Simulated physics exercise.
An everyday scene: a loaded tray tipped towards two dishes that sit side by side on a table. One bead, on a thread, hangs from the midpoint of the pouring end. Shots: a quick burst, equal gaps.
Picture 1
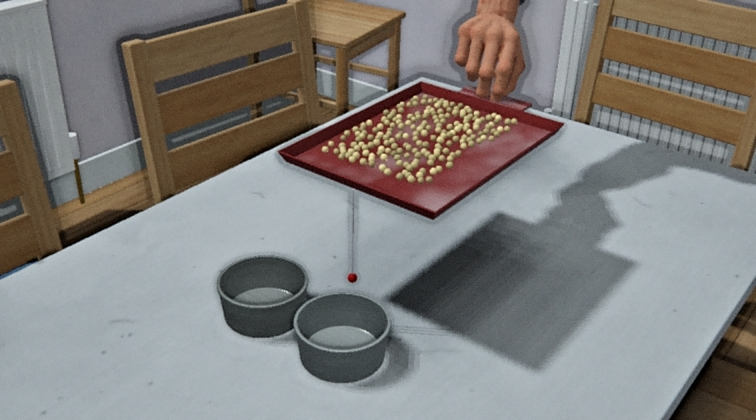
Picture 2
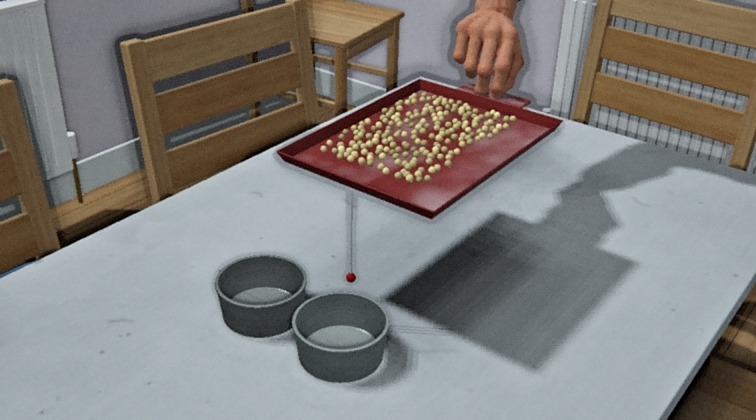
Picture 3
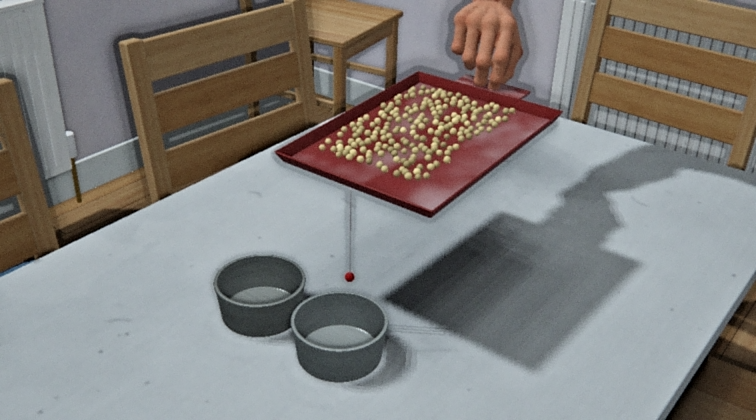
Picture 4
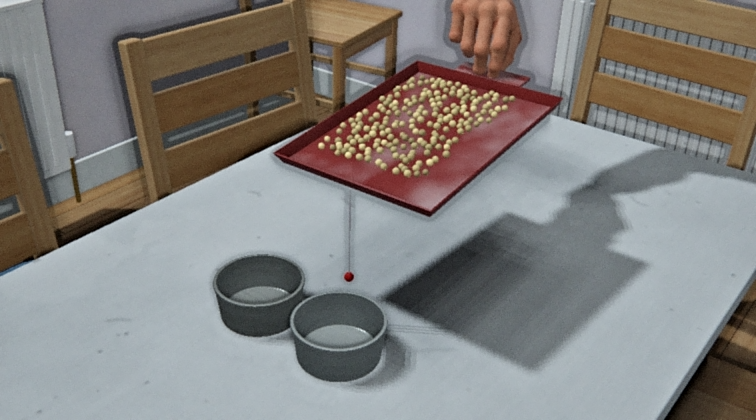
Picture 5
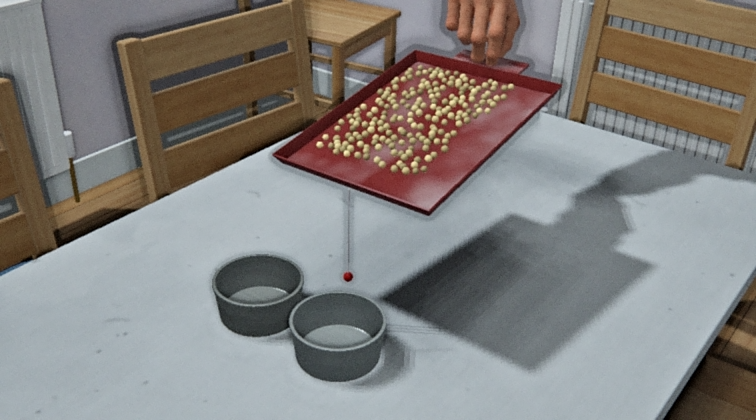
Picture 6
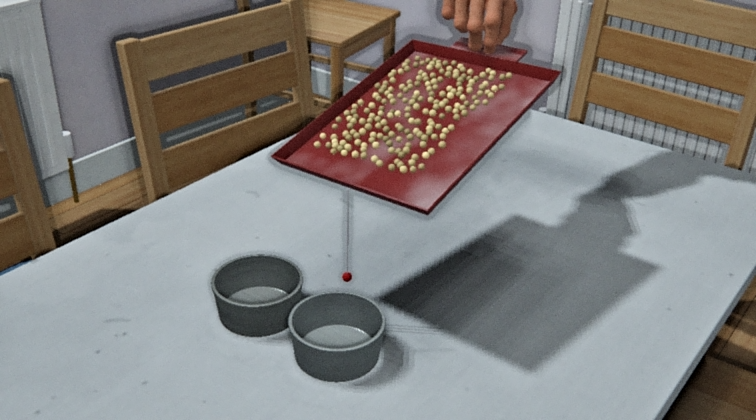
At the start, a hand holds a red tray of pale soya beans level above a table, near two grey dishes, with a red bead hanging beneath its near edge. The hand then gradually tilts the tray slightly, its far side rising and its left corner dipping lowest, while the dishes stay put.
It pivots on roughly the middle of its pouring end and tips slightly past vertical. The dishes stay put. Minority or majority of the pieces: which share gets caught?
Majority.
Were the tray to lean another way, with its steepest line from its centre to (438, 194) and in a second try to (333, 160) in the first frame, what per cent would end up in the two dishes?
The first try gives close to 0 per cent, the second close to 60 per cent.
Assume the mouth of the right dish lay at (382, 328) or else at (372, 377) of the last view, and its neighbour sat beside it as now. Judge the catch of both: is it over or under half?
First shift, a majority share; second shift, a minority share.
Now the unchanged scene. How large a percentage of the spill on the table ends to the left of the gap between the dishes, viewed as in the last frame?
My estimate is some 50 per cent.
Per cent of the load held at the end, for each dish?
Estimate - left dish 60 percent, right dish 20 percent.
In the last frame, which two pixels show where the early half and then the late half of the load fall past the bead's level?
Points: About (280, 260), then about (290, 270).
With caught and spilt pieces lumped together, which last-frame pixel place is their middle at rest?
At about (267, 312), give or take.
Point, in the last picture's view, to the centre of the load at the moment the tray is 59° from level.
In the last view the centre sits at roughly (310, 169).
Just after the last frame, tray tipped steeply; the larger part on the tray; just a few in the right dish; about a tenth in the left dish; just a few outside both; about a tenth in the air.
A moment on, tray tipped right over; roughly a quarter in the right dish; roughly two thirds in the left dish; roughly a quarter outside both; just a few in the air.
Further on, tray tipped past a quarter turn; roughly a quarter in the right dish; roughly two thirds in the left dish; roughly a quarter outside both.
When it is over, tray tipped past a quarter turn; roughly a quarter in the right dish; roughly two thirds in the left dish; roughly a quarter outside both.
